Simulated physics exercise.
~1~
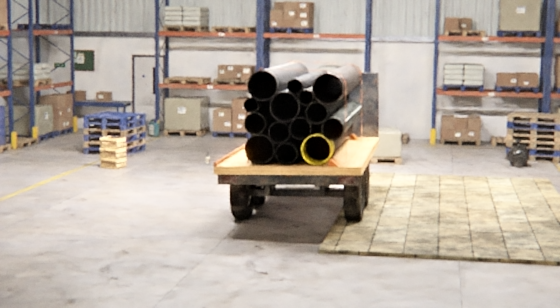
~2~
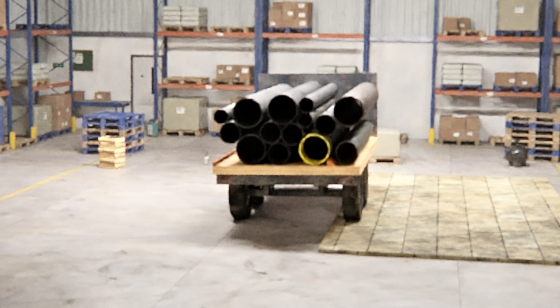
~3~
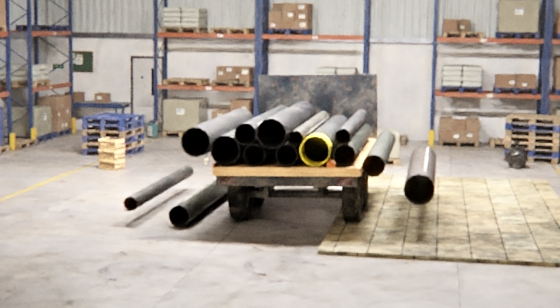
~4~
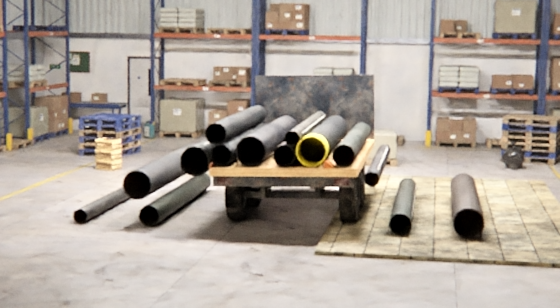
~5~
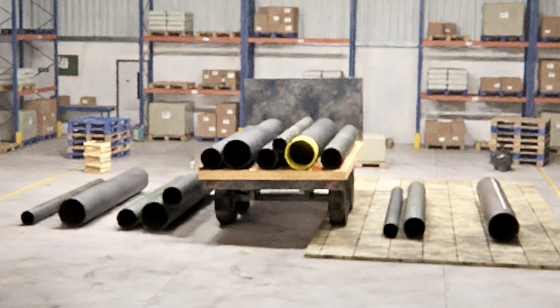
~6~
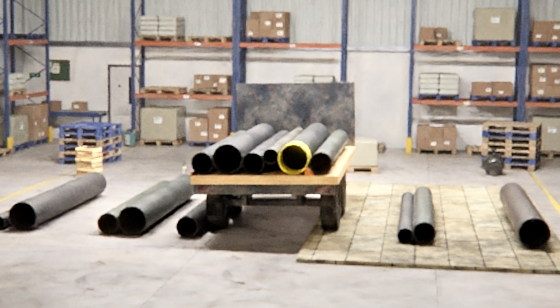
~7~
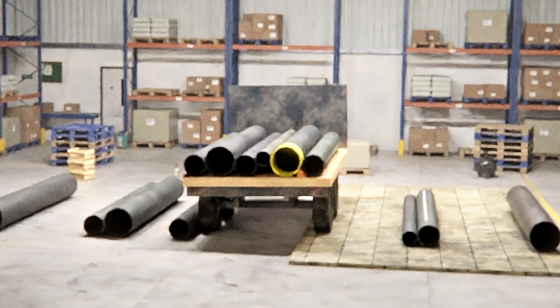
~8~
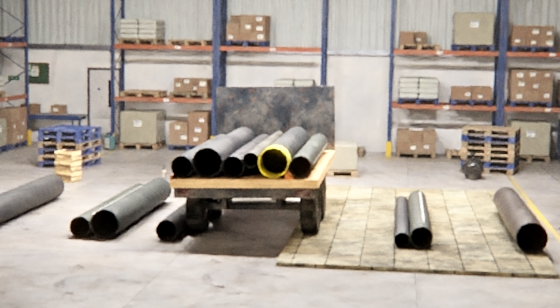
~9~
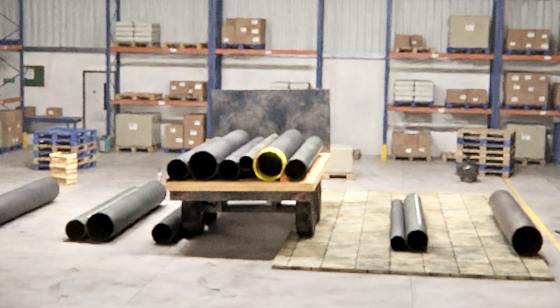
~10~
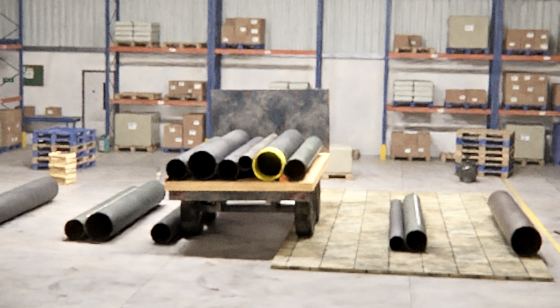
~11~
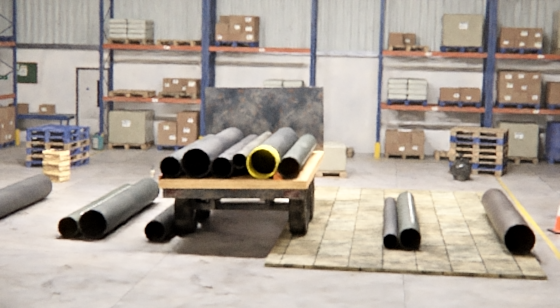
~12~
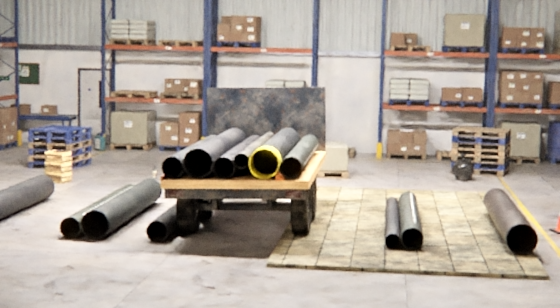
In a warehouse, stacked dark pipes spill off both sides of a trailer, leaving the yellow-rimmed one aboard.
